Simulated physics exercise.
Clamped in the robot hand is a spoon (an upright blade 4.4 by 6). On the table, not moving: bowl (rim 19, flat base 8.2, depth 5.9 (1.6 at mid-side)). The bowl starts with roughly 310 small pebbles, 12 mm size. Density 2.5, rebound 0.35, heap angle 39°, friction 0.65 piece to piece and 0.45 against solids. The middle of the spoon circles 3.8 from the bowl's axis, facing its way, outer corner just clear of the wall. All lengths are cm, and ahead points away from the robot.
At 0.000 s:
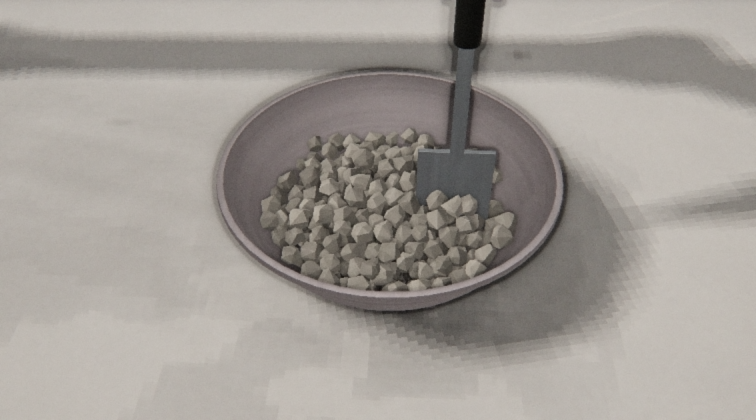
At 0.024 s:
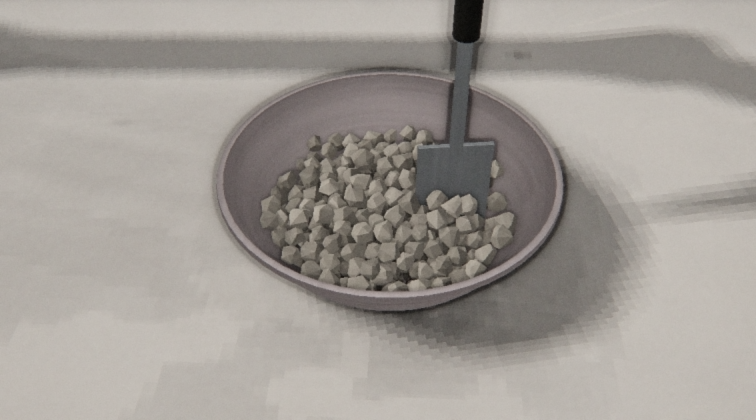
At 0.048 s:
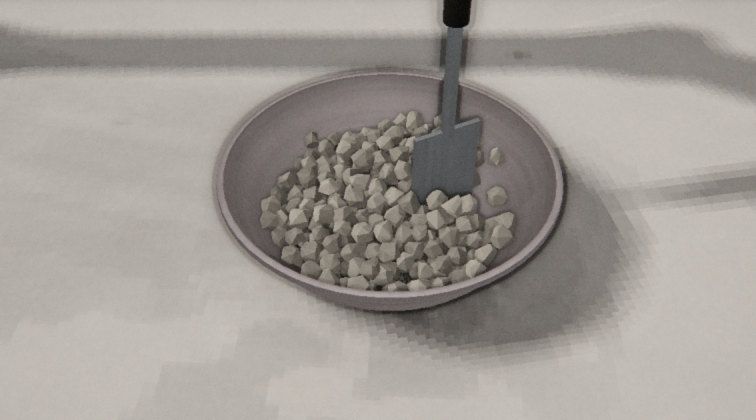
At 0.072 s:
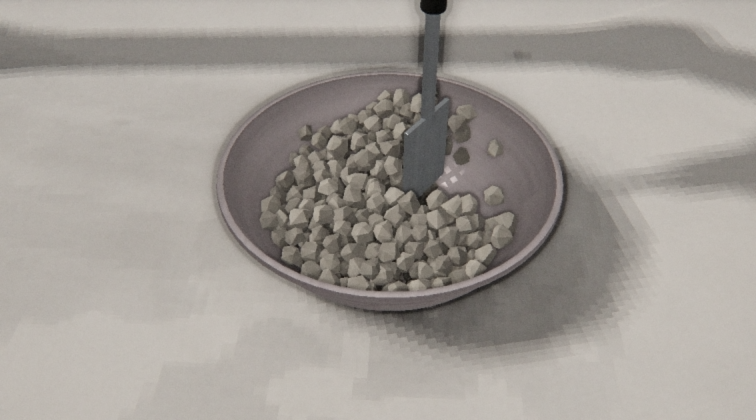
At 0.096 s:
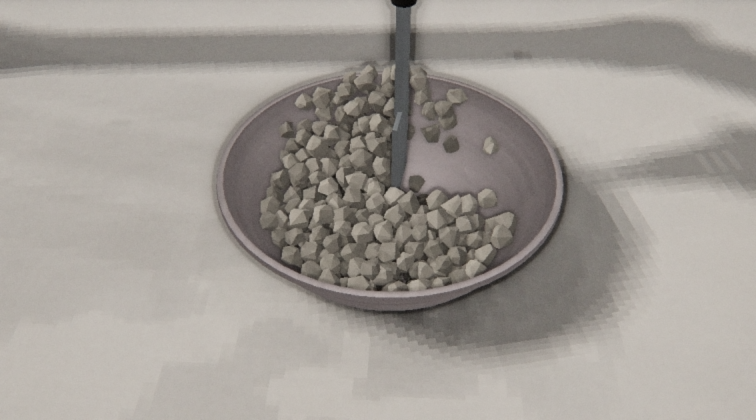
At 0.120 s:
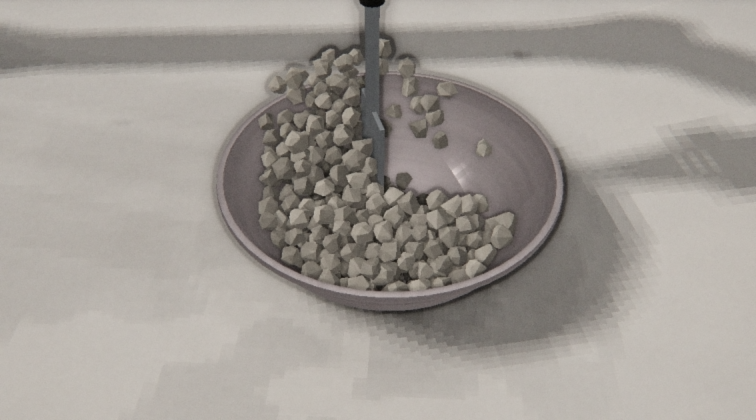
A grey spatula sweeps leftward through a bowl of pebbles, heaping them toward the back-left rim.
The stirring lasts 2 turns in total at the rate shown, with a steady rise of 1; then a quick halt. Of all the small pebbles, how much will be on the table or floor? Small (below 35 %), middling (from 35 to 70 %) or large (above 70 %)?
Answer: Middling; from 35 to 70 % of the small pebbles finish on the table or floor.
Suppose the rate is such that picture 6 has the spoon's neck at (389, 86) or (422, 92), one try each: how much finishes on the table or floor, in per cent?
Some 40 and 25 per cent.
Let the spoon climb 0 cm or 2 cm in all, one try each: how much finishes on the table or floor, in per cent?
Some 55 and 40 per cent.
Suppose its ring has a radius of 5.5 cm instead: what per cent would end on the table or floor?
Then about 35 per cent.
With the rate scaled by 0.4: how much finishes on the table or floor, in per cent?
About 15 per cent.
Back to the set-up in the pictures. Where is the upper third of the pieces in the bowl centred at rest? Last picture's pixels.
At about (391, 228).
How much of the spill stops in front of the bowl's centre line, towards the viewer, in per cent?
Some 50 per cent.
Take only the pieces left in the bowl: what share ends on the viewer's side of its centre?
Some 55 per cent.
After 0.34 s, 344° round, highest piece 10 above the table; 212 in the bowl, 43 on the table or floor, 58 in flight or on the tool.
After 0.56 s, 220° round, highest piece 9 above the table; 162 in the bowl, 140 on the table or floor, 11 in flight or on the tool.
After 0.87 s, 0° round, highest piece 4 above the table; 160 on the table or floor, 153 in the bowl.
After 1.57 s, 0° round, highest piece 4 above the table; 160 on the table or floor, 153 in the bowl.
In the end, 160 on the table or floor, 153 in the bowl. That is 51 % on the table or floor.
